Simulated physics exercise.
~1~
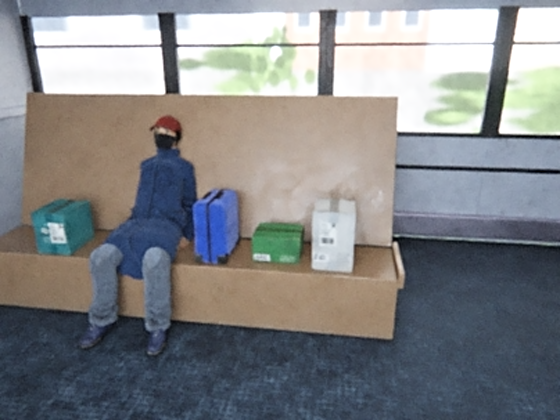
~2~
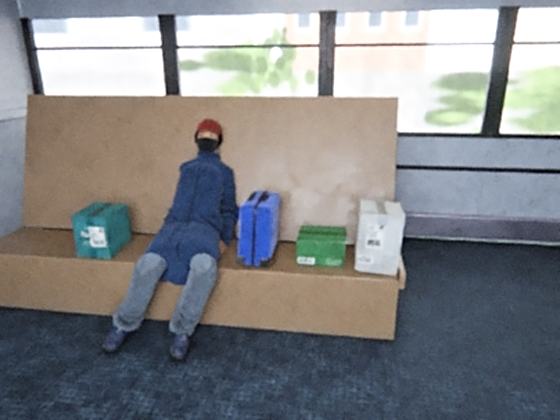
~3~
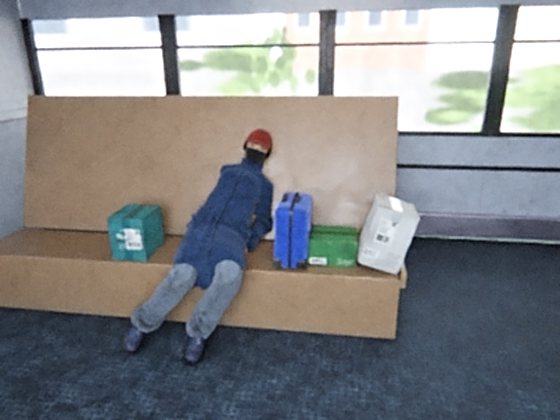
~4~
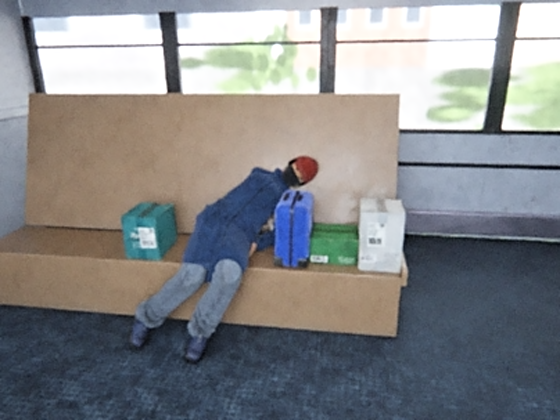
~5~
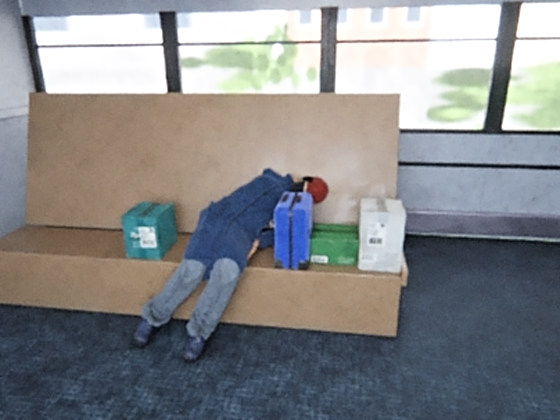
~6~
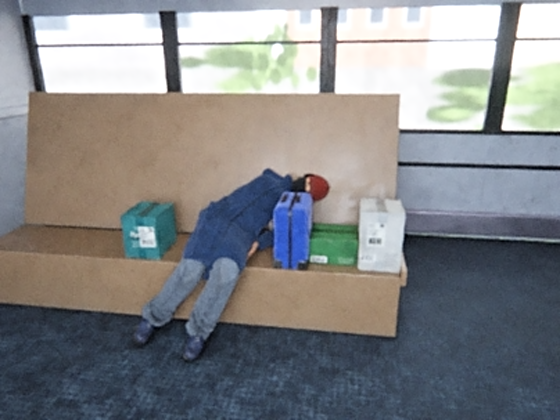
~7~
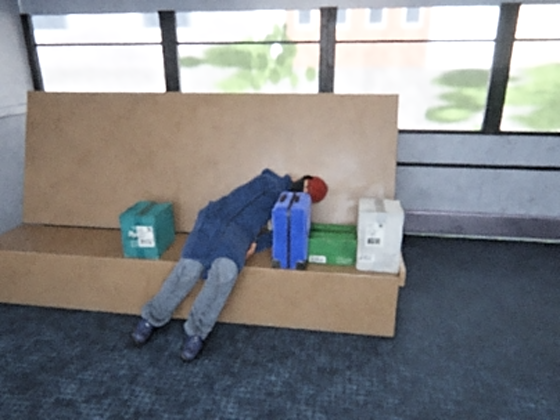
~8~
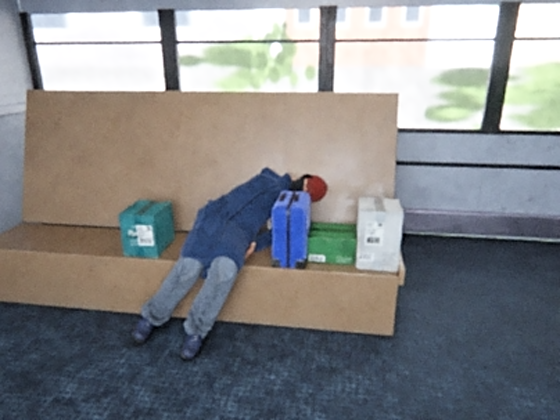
A seated person in blue slides right with the luggage, then slumps over the blue case.
